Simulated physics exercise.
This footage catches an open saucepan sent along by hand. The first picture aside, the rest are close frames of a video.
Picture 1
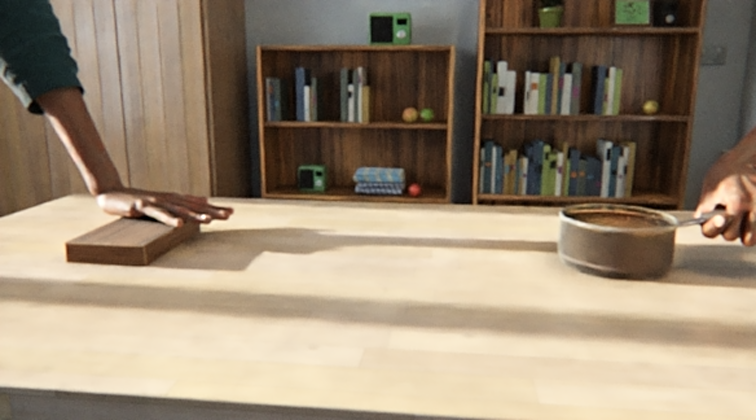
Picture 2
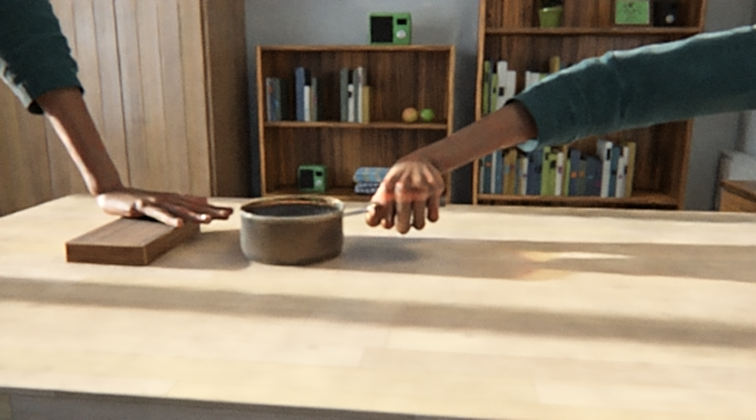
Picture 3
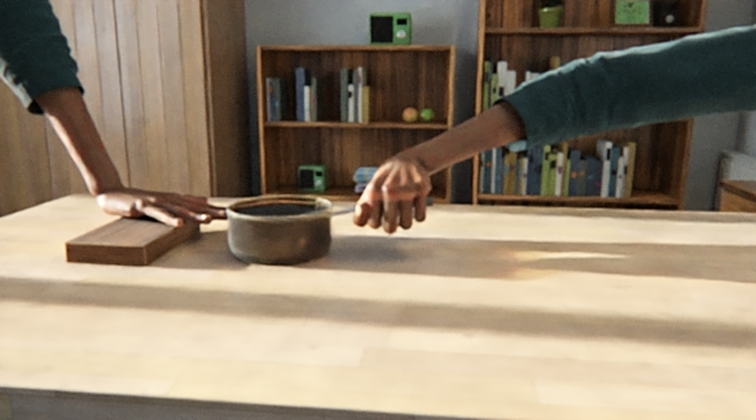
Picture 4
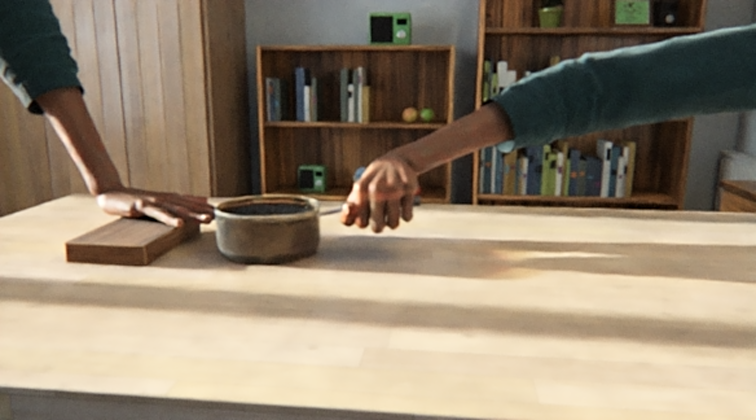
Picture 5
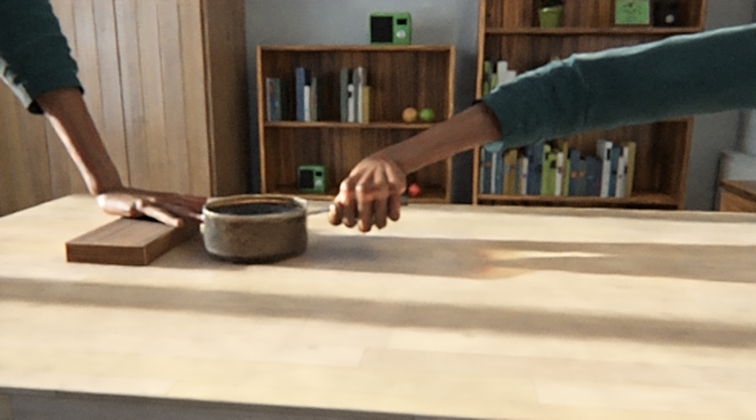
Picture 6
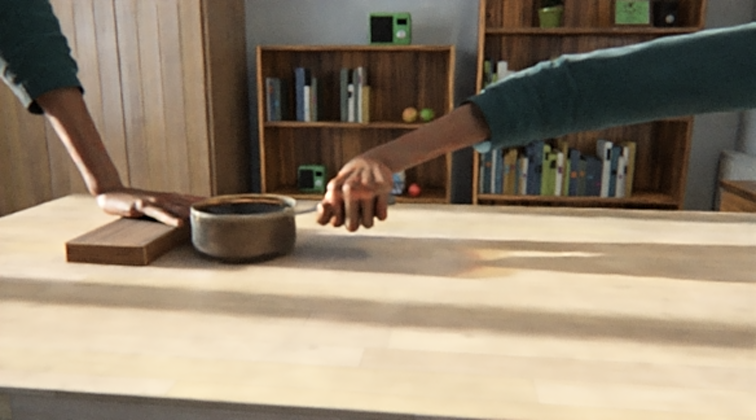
A hand gripping the handle of a nearly full saucepan slid it leftward across a wooden table, then moved it slightly closer to a wooden block, where another hand rested throughout.
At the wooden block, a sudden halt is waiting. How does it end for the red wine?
Overflows.
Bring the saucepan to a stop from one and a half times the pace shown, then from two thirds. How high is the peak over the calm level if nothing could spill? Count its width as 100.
The rise comes to some 20 per cent in the first case and some 10 per cent in the second.
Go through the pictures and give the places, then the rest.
The first picture shows at rest; saucepan (615, 239) nearly full; wooden block (139, 237).
The second picture shows under way; saucepan nearly full, surface at (293, 213).
The third picture shows a step of some 10 px; saucepan (281, 227) nearly full.
The fourth picture shows a step of some 10 px; saucepan nearly full, surface at (268, 212).
The fifth picture shows a step of some 10 px; saucepan (257, 227) nearly full.
The sixth picture shows a step of some 10 px; saucepan nearly full, surface at (245, 211); wooden block (139, 237).
A moment on, the saucepan meets the wooden block.
Further on, the red wine surges up the wall; a puddle lies under it.
When it is over, the saucepan stands at the wooden block; a puddle lies under it.
